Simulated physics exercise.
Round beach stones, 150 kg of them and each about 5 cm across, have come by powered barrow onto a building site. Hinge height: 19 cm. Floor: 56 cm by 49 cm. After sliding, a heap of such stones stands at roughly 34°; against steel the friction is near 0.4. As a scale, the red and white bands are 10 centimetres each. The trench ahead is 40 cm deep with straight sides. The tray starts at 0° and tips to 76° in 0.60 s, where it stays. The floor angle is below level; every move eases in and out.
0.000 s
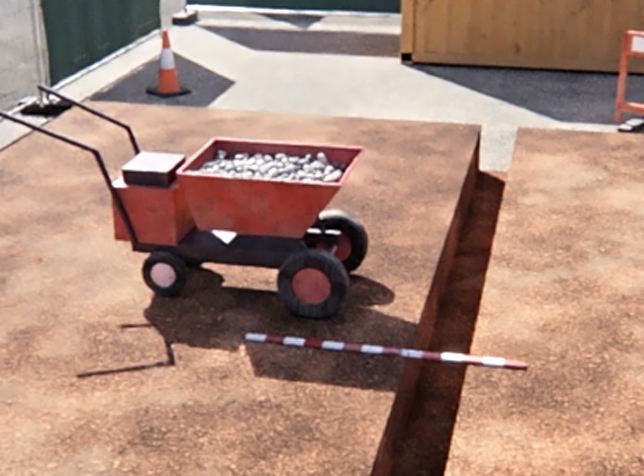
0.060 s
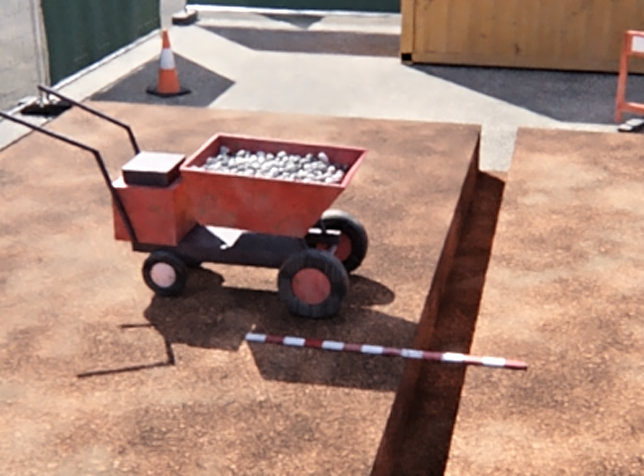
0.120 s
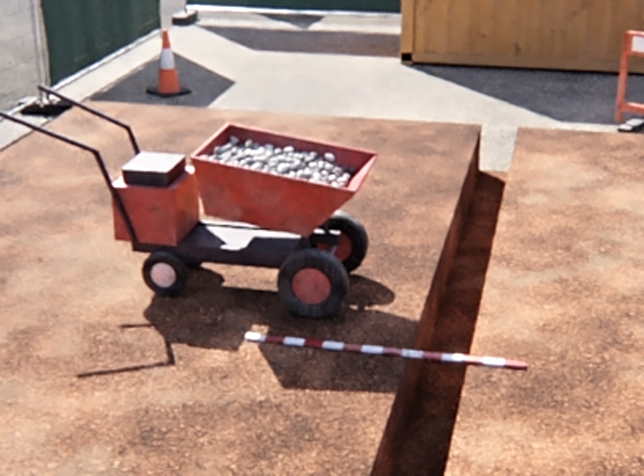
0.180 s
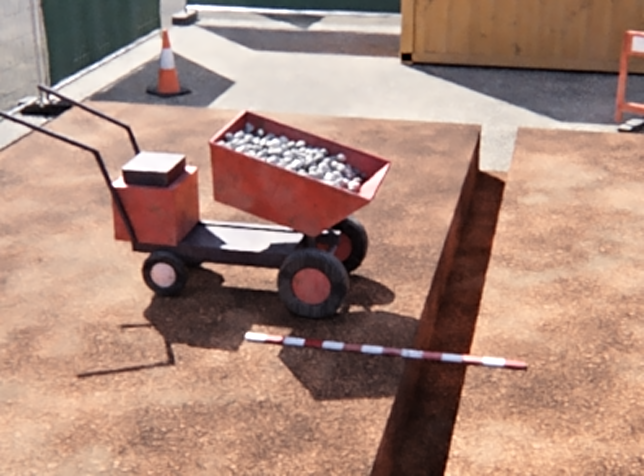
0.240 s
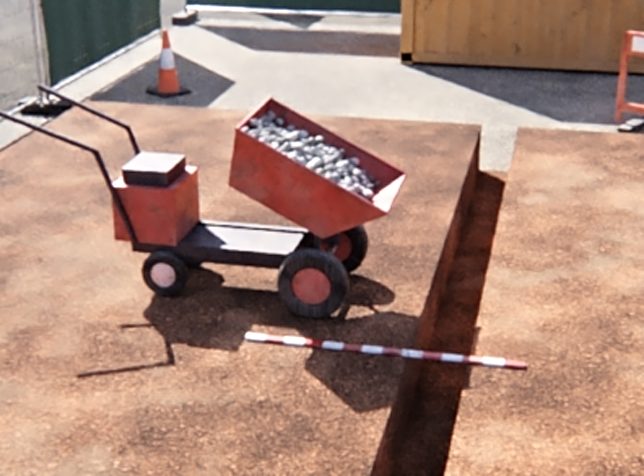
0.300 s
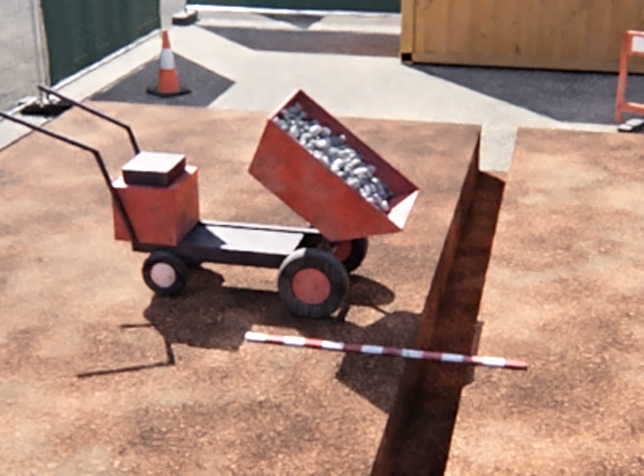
The red tray on a small powered barrow, heaped with round grey stones, rose at its left end and tilted steeply down to the right, toward a trench, while the wheels stayed still.
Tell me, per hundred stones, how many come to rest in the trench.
47 per hundred.
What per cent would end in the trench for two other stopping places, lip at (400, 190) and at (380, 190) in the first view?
About 5 per cent first, then about 15 per cent.
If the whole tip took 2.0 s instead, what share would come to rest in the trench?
In that case, around 80%.
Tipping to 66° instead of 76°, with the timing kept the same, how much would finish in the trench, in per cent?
Roughly 50 per cent would end in the trench.
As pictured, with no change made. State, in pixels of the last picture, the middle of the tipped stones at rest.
(498, 307).
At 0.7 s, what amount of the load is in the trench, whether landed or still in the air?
I'd say near 30 per cent at that time.
After 0.4 s the floor is at 64°; 100 % in the tray; the foremost stones are at (416, 252).
After 0.7 s the floor is at 76°; 52 % in the tray, 31 % in the trench, 17 % past the trench; the foremost stones are at (510, 322).
After 1.0 s the floor is at 76°; 6 % in the tray, 41 % in the trench, 53 % past the trench; the foremost stones are past the picture's edge.
After 3.0 s the floor is at 76°; 0 % in the tray, 47 % in the trench, 53 % past the trench; the foremost stones are past the picture's edge.
